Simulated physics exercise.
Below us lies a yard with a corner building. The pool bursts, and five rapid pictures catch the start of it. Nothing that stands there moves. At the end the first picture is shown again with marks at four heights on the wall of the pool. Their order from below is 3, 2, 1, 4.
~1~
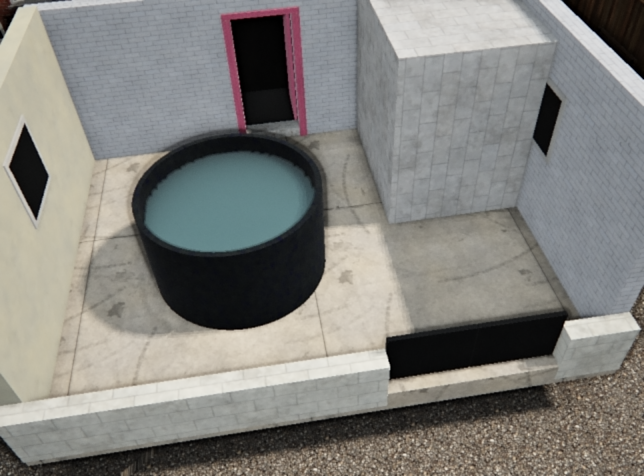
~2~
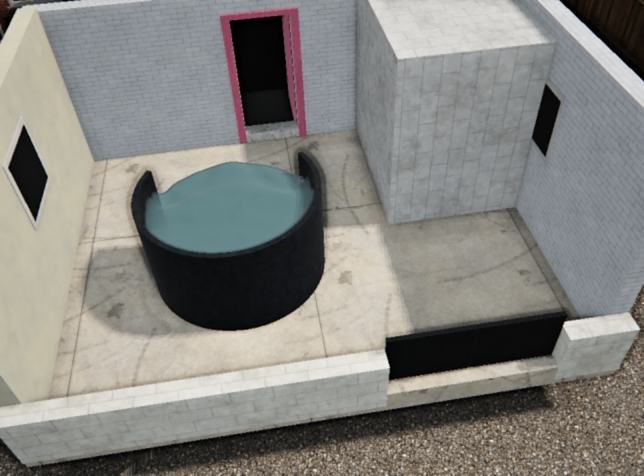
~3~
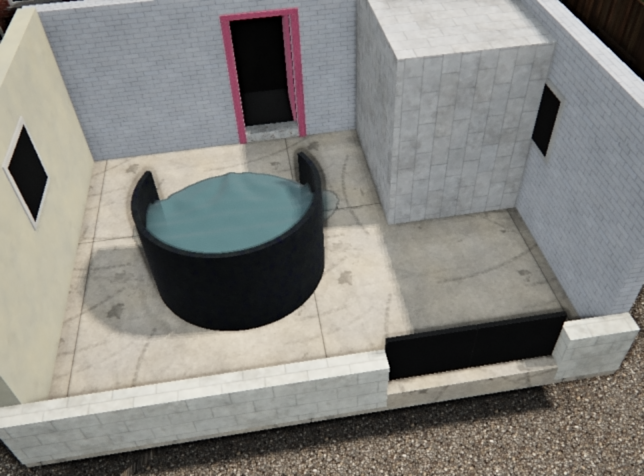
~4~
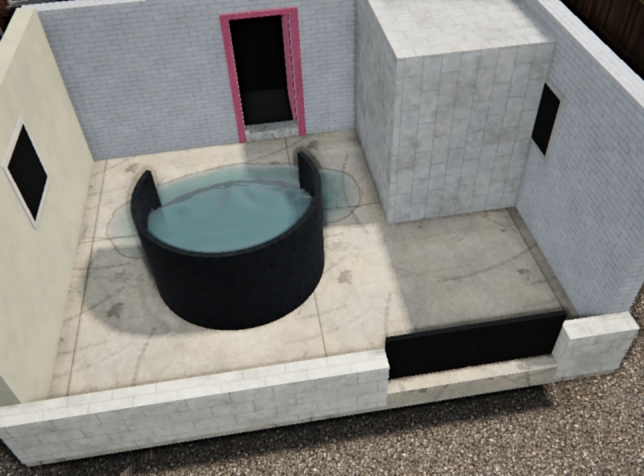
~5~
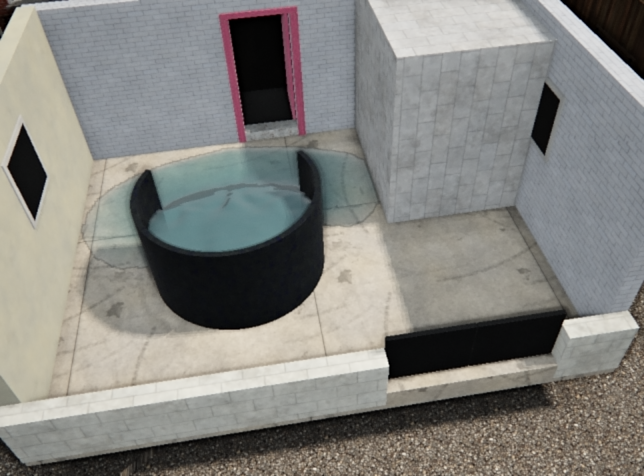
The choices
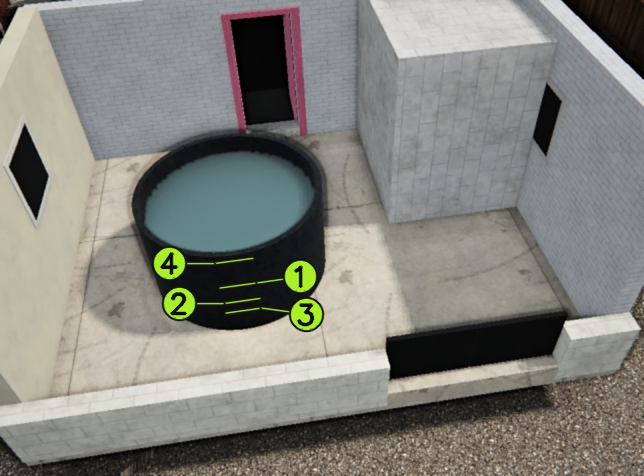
At first, a round black pool of still blue-green water stands in a walled yard with a pink doorway behind it. Then the back part of its wall is gone, and water spreads out behind and to both sides in a thin, widening sheet across the pale floor.
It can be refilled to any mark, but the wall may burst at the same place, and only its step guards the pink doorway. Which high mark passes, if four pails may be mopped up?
3 will do.
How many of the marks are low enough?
One of them.
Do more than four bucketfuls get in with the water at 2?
Yes, it does.
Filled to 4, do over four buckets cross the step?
Yes, that goes wrong.
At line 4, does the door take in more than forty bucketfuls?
Yes, clearly.
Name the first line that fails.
2.
On the marked copy, 1 at (238, 285); 2 at (241, 301); 3 at (243, 310); 4 at (233, 260); from the bottom up 3, 2, 1, 4.
With 1, dozens of bucketfuls pour in.
With 2, about 10 bucketfuls get in.
With 3, a bucket or two gets in.
With 4, dozens of bucketfuls pour in.
